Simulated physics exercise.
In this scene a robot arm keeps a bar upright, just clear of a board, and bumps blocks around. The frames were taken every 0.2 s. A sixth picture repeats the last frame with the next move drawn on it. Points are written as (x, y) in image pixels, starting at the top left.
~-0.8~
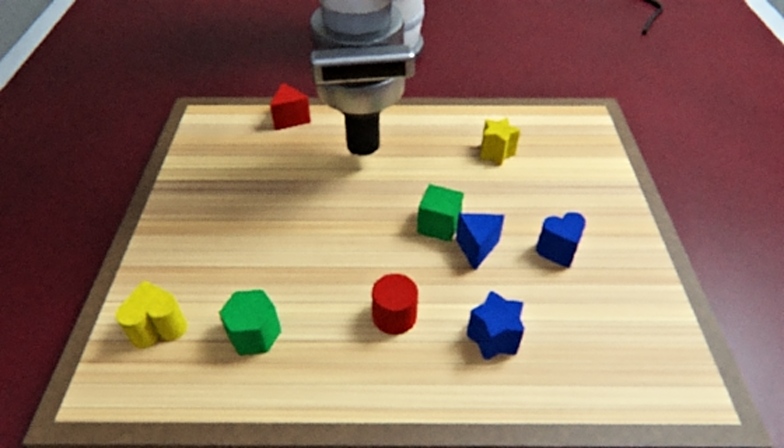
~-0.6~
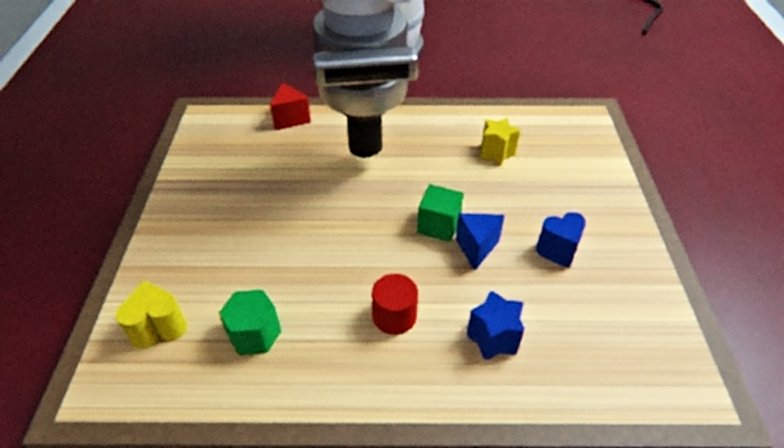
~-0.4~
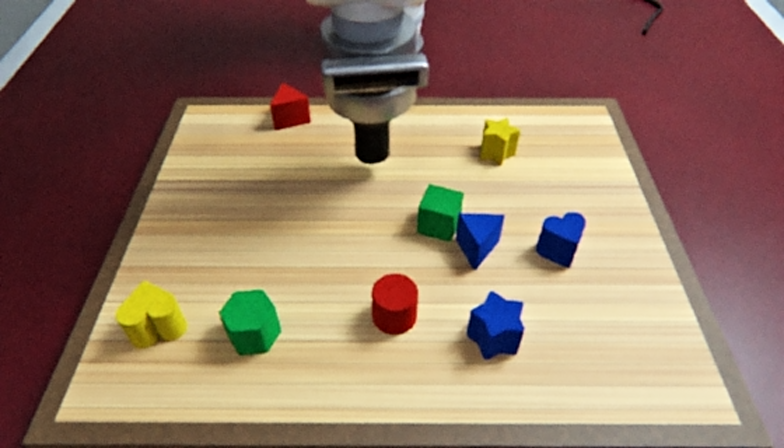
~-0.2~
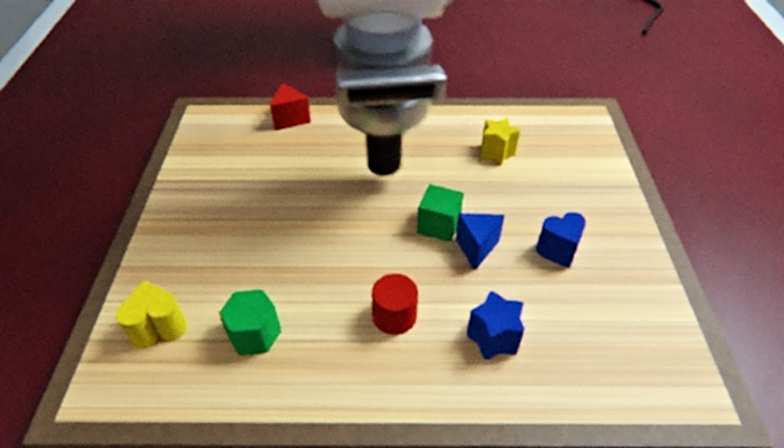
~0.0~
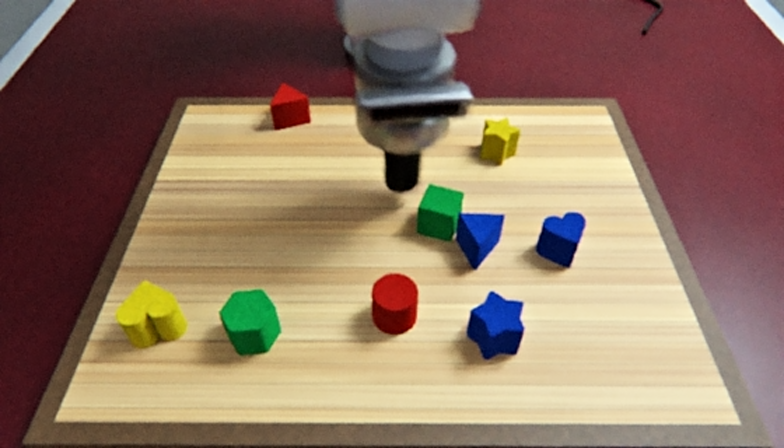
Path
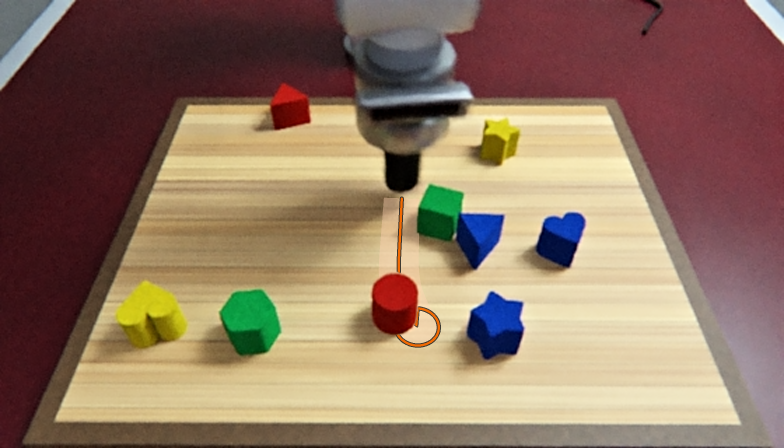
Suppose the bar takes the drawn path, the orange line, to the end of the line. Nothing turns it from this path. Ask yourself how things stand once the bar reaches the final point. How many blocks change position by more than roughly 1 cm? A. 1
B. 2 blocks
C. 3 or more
My answer is option A.
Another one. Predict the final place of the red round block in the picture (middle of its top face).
Its top middle will sit at (393, 336).
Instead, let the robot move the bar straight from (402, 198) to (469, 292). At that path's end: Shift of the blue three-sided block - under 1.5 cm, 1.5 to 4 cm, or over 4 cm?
Once the path is done, the blue three-sided block lies more than 4 cm from its present place.
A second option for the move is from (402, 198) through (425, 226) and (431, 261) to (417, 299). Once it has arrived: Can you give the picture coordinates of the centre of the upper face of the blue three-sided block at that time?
Roughly at (522, 241).
Drawn move, from (402, 198) by way of (399, 257) to (417, 326).
The first path, step by step. One third of the way, bar at (400, 219); nothing pushed yet.
Two thirds of the way, bar at (400, 263); nothing pushed yet.
At the end, bar at (418, 310); red round block at (393, 336); green four-sided block still.
